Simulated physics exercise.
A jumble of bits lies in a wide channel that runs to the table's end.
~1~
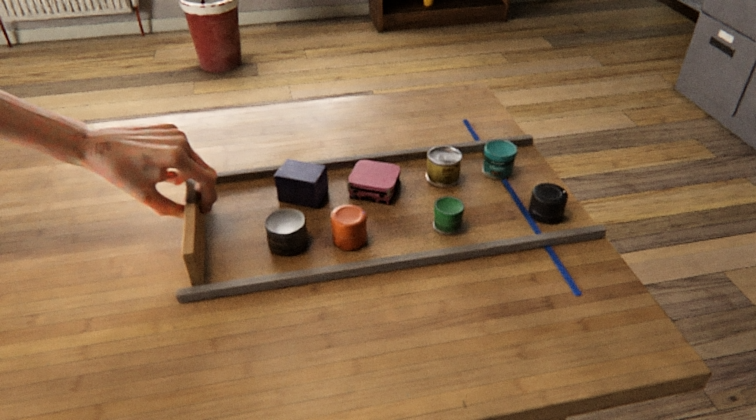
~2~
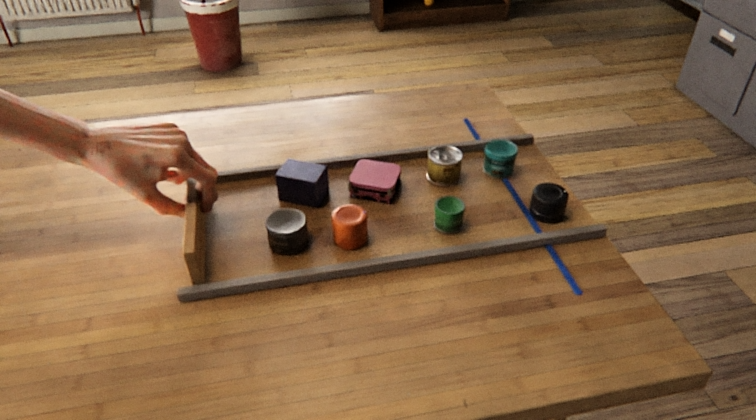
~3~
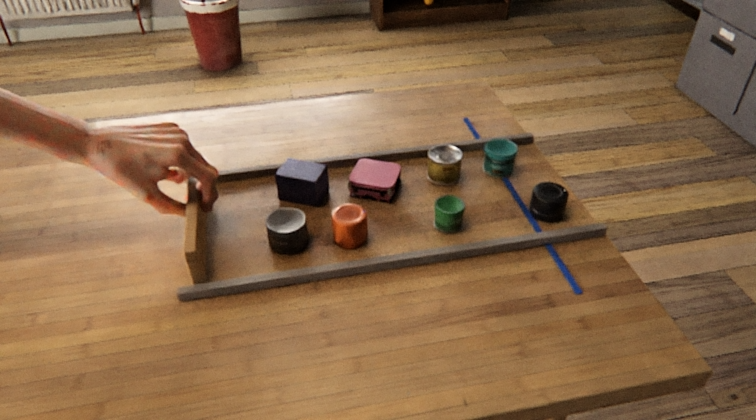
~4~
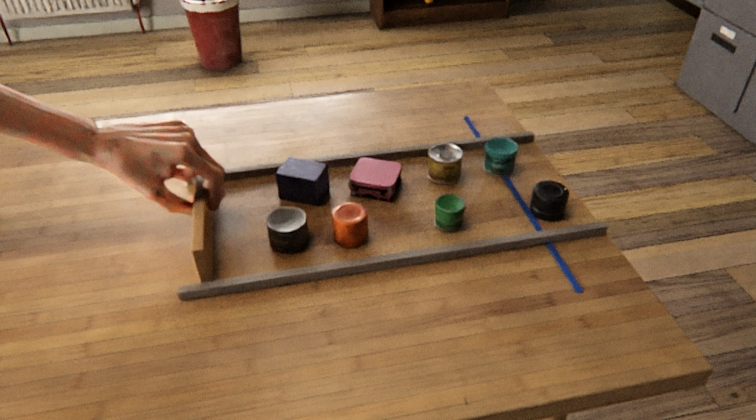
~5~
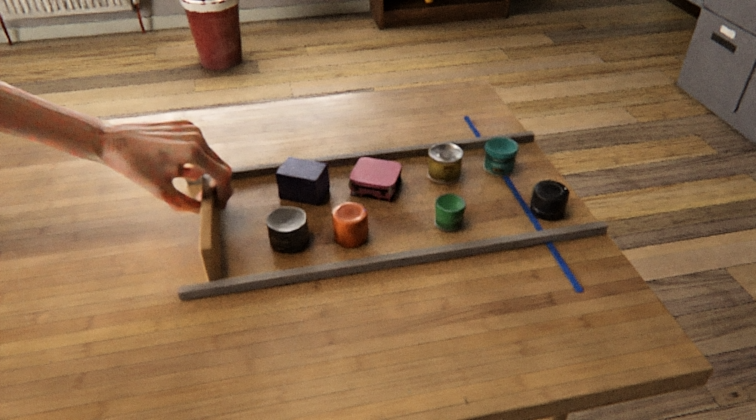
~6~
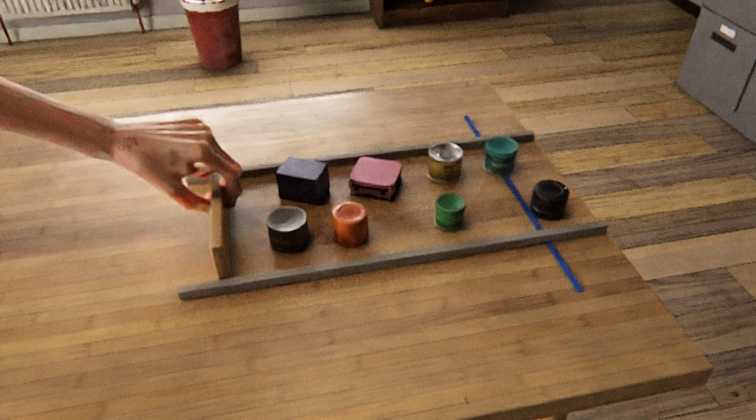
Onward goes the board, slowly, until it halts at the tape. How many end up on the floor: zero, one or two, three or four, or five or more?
Drops: Between three and four.
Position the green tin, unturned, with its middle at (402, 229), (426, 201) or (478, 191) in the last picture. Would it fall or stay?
Place by place: It is safe, it is safe, it is safe.
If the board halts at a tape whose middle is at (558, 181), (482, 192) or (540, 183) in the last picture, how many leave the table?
Try 1: 8; try 2: 2; try 3: 5.
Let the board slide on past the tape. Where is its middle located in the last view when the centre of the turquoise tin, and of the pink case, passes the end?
The turquoise tin puts it at (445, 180), the pink case at (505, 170).
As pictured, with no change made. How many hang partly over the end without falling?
I'd say 0 of them.
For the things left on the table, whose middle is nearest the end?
It's the green tin that ends nearest.
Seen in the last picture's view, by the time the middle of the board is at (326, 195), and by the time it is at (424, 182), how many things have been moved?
First position 4; second position 7.
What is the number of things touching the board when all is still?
The count in contact is 3.
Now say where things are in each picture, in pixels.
In the first picture, black lid (548, 203); turquoise tin (499, 160); yellow tin (444, 166); board (196, 216); tape (511, 191).
In the second picture, turquoise tin (500, 159); blue block (303, 183).
In the third picture, yellow tin (444, 165); grey tub (287, 231).
In the fourth picture, black lid (549, 201); board (204, 212).
In the fifth picture, turquoise tin (500, 157); pink case (376, 180).
In the sixth picture, black lid (549, 200); turquoise tin (500, 156); yellow tin (445, 163); board (220, 210); tape (513, 187).
Early on, none off yet; black lid at rest near (549, 200); turquoise tin at rest near (500, 156); yellow tin at rest near (445, 163).
A while later, none off yet; black lid at rest near (549, 200); turquoise tin travelled about its own width near (538, 154); yellow tin travelled well along near (506, 148).
Finally, the number that fall off is three or four; lost, pink case, yellow tin, turquoise tin and black lid.
